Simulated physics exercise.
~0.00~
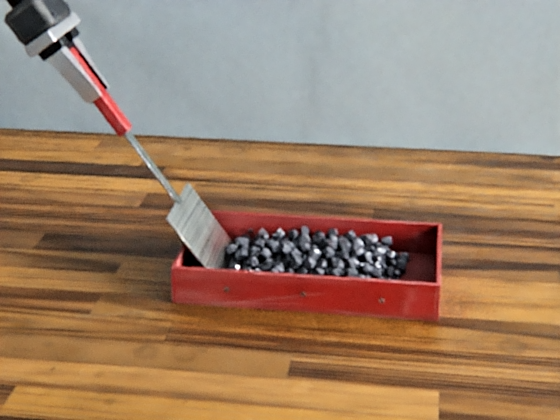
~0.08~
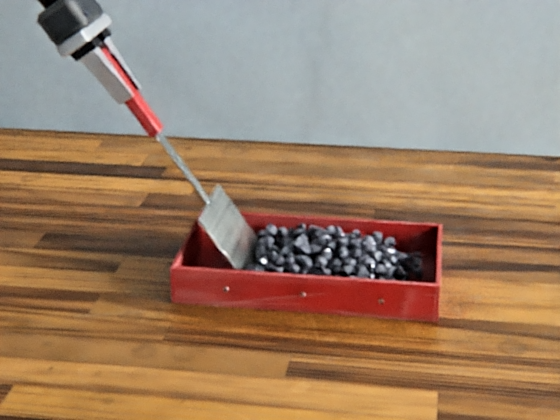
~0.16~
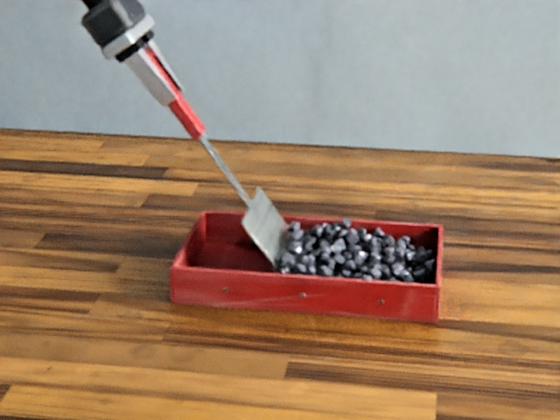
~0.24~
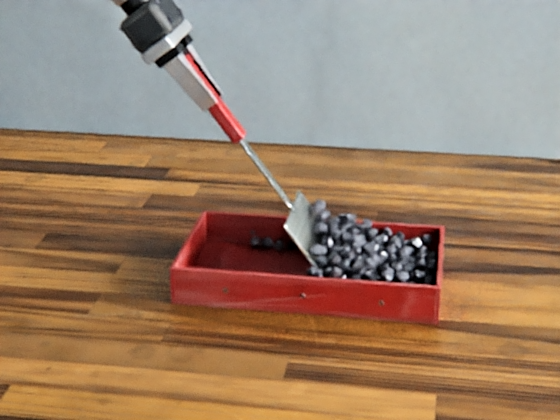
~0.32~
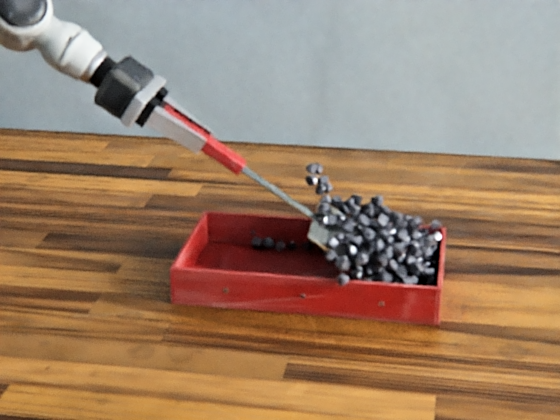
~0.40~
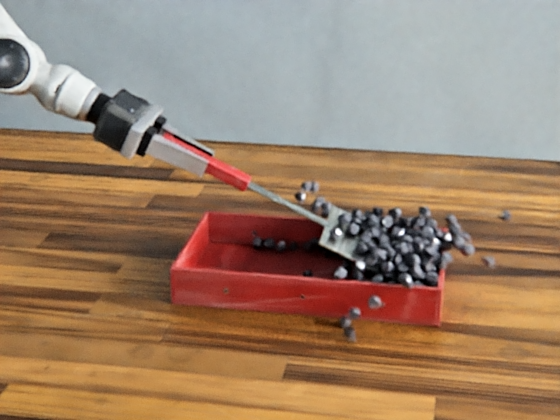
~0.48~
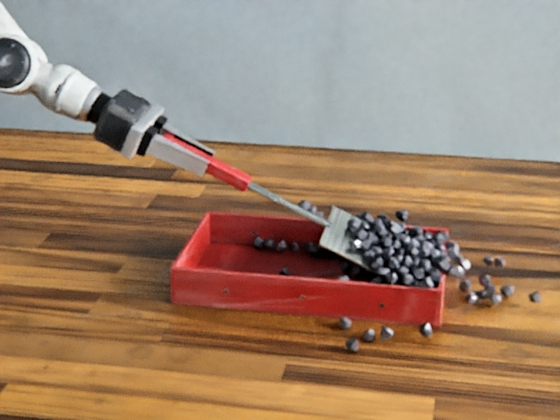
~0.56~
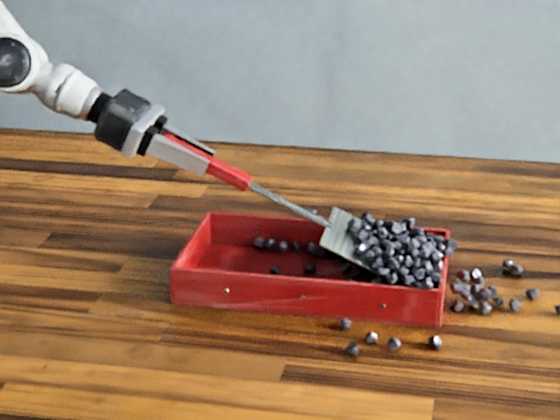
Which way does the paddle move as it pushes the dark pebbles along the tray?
The paddle moves to the right, pushing the pebbles toward the right end of the red tray.
